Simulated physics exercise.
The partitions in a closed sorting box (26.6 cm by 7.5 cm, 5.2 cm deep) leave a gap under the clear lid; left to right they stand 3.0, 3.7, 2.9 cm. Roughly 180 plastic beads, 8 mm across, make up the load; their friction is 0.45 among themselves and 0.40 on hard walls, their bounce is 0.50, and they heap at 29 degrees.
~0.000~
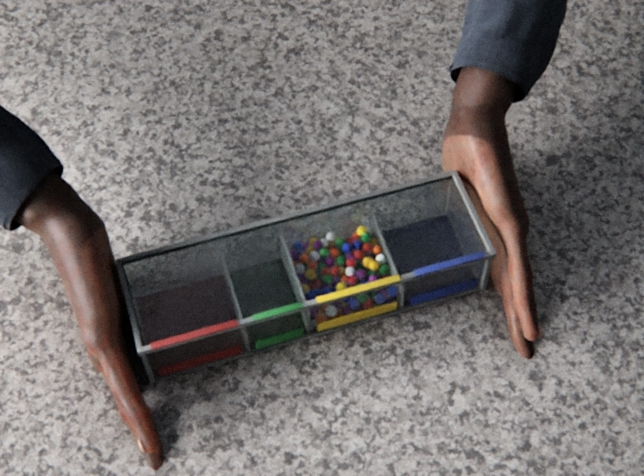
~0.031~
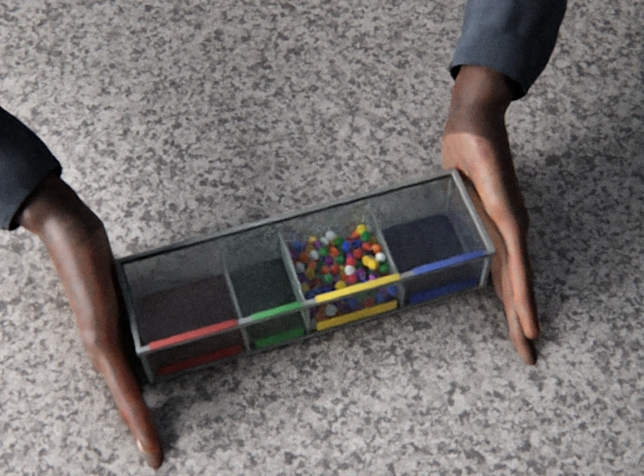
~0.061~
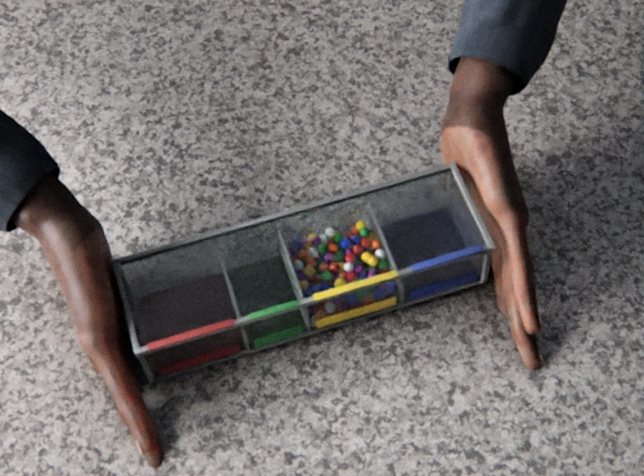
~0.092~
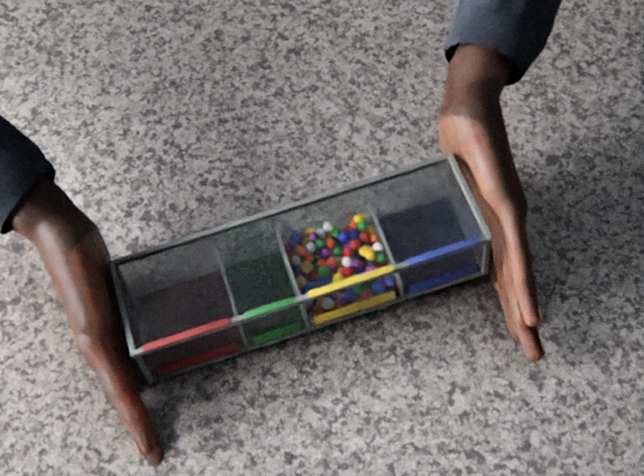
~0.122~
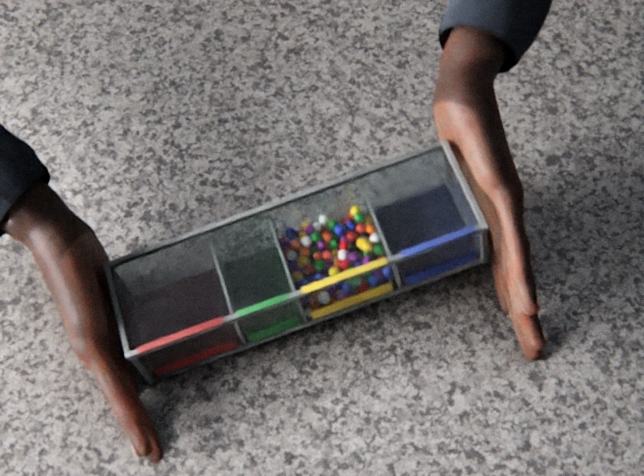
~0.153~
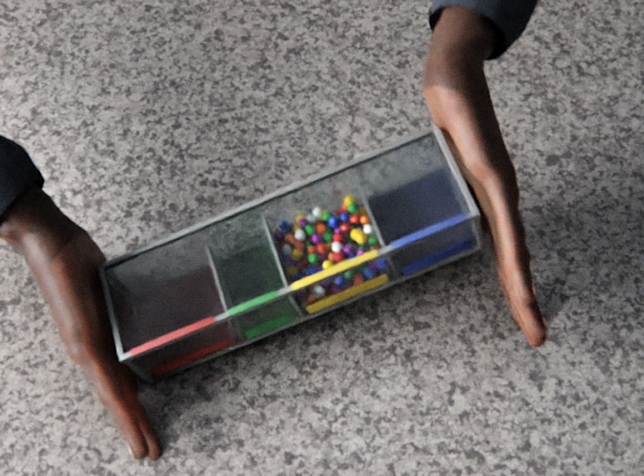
On a speckled grey surface, two hands held a clear divided box with colourful beads in its yellow-marked section, then gradually tilted it, raising the right end while the beads stayed in that section.
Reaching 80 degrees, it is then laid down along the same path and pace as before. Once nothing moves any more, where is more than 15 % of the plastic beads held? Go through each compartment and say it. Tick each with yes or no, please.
Red compartment - no; blue compartment - no; green compartment - no; yellow compartment - yes.
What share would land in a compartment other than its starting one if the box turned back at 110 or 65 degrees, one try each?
About 20 and 15 per cent.
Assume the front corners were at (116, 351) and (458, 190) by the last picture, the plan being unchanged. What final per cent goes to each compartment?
Red = 10 %; blue = 0 %; green = 0 %; yellow = 90 %.
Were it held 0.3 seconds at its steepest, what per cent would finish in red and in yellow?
Then: Red 10, yellow 85.
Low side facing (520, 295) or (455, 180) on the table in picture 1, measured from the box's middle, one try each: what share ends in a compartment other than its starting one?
Estimate: Some 55 % and some 45 % respectively.
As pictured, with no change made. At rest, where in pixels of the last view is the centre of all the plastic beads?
Close to pixel (321, 284).
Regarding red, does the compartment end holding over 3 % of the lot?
For red, the answer is affirmative.
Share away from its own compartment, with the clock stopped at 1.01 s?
Around 10 percent.
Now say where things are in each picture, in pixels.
The first picture shows box tilt 0 degrees, front corners at (143, 348) and (489, 252); yellow 100 %.
The second picture shows box tilt 1 degrees, front corners at (142, 349) and (489, 251).
The third picture shows box tilt 2 degrees, front corners at (140, 349) and (488, 246).
The fourth picture shows box tilt 5 degrees, front corners at (136, 351) and (486, 237), lowest corner left front.
The fifth picture shows box tilt 9 degrees, front corners at (131, 353) and (481, 226), lowest corner left front.
The sixth picture shows box tilt 14 degrees, front corners at (125, 355) and (473, 213), lowest corner left front; yellow 100 %. Its pace works out near 150 degrees a second.
After 0.66 s, tilt 80 degrees; green 5 %, yellow 95 %.
After 1.01 s, tilt 34 degrees; red 10 %, yellow 90 %.
Then, at 1.44 s, tilt 0 degrees; red 10 %, green 5 %, yellow 90 %.
By 1.7 s all is still; red 10 %, blue 0 %, green 5 %, yellow 90 %.
